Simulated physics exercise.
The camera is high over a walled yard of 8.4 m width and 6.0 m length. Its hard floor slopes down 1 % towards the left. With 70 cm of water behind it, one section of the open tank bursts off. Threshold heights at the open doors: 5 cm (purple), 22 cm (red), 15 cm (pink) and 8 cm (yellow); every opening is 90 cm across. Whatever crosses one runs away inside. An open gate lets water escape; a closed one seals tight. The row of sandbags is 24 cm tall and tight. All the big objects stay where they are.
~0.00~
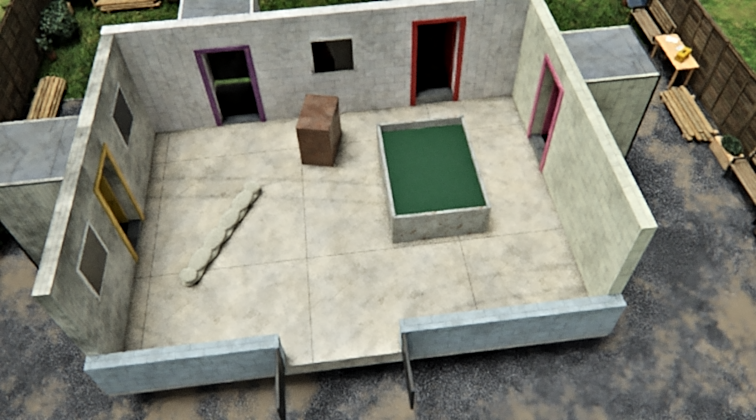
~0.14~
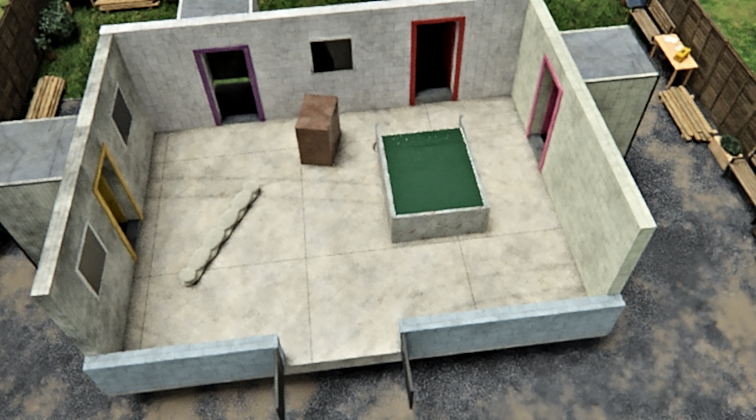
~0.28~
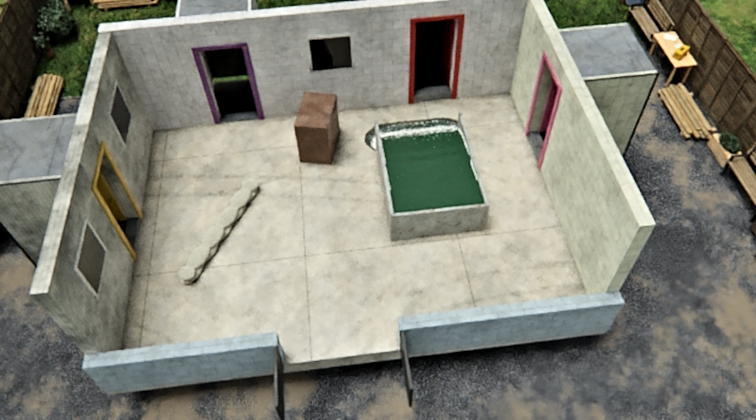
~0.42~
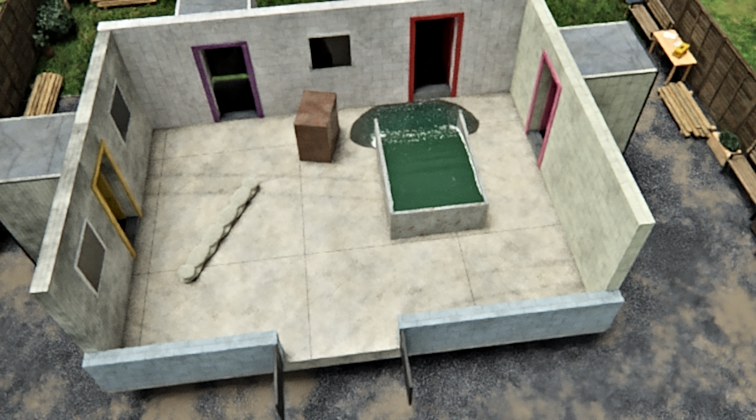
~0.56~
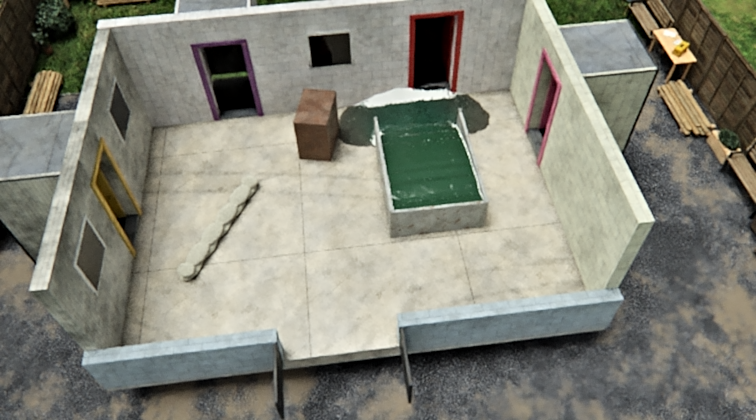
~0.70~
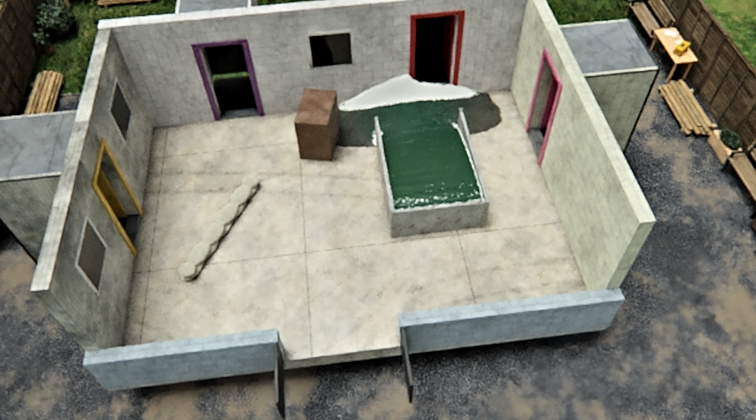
In a walled yard with coloured doorways, a raised tank of green water sat still until its far side gave way, and water poured out, spreading across the floor toward the back wall and red doorway.
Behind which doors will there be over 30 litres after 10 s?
Within that time: At the purple door it stays under the limit; at the red door it goes over the limit; at the pink door it stays under the limit; at the yellow door it does not reach the limit.
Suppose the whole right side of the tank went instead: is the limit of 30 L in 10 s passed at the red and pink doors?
Against that limit: Red below, pink past it.
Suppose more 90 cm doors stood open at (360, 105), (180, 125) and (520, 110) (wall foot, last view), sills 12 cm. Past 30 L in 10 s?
In that order: Past it, not over, past it.
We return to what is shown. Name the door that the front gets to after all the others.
The yellow one.
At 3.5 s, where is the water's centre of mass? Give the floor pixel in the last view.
Near (390, 151).
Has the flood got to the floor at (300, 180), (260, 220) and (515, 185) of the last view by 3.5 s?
In turn: Dry, still dry, wet.
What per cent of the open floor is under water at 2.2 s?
About 25 per cent.
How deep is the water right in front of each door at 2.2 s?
Depths in cm: Purple 8, red 40, pink 8, yellow 0.
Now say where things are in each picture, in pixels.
In the first frame, the open tank at (430, 166) is whole and still, 70 cm deep.
In the second frame, the front is at a hidden place, 1.0 m from the gap on the open tank's far side; 0.3 m2 of floor is under water; 70 cm left at the back of the open tank.
In the third frame, the front is at a hidden place, 1.1 m from the gap on the open tank's far side; 1.2 m2 of floor is under water; 70 cm left at the back of the open tank.
In the fourth frame, the front is at (358, 123), 1.5 m from the gap on the open tank's far side; 2.9 m2 of floor is under water; 70 cm left at the back of the open tank.
In the fifth frame, water pours out on the open tank's far side and has run 1.9 m, to (464, 95); typically 10 cm deep outside, 68 cm at the open tank's back.
In the sixth frame, the front is at a hidden place, 2.2 m from the gap on the open tank's far side; 4.3 m2 of floor is under water; 60 cm left at the back of the open tank.
After 1.4 s water covers 10 % of the floor and is deepest (50 cm) near (402, 105); purple door not reached, red door 45 cm at the sill, 69 L in, pink door not reached, yellow door not reached.
After 2.2 s water covers 25 % of the floor and is deepest (42 cm) near (508, 94); purple door 8 cm at the sill, 0 L in, red door 40 cm at the sill, 167 L in, pink door 8 cm at the sill, 0 L in, yellow door not reached.
After 3.5 s water covers 50 % of the floor and is deepest (28 cm) near (501, 95); purple door 6 cm at the sill, 4 L in, red door 21 cm at the sill, 220 L in, pink door 12 cm at the sill, 0 L in, yellow door 5 cm at the sill, 0 L in.
After 6.0 s water covers 80 % of the floor and is deepest (18 cm) near (540, 315); purple door 3 cm at the sill, 5 L in, red door 12 cm at the sill, 222 L in, pink door 7 cm at the sill, 0 L in, yellow door 8 cm at the sill, 2 L in.
After 10.0 s water covers 90 % of the floor and is deepest (14 cm) near (219, 253); purple door 2 cm at the sill, 5 L in, red door 6 cm at the sill, 222 L in, pink door 3 cm at the sill, 0 L in, yellow door 7 cm at the sill, 2 L in.
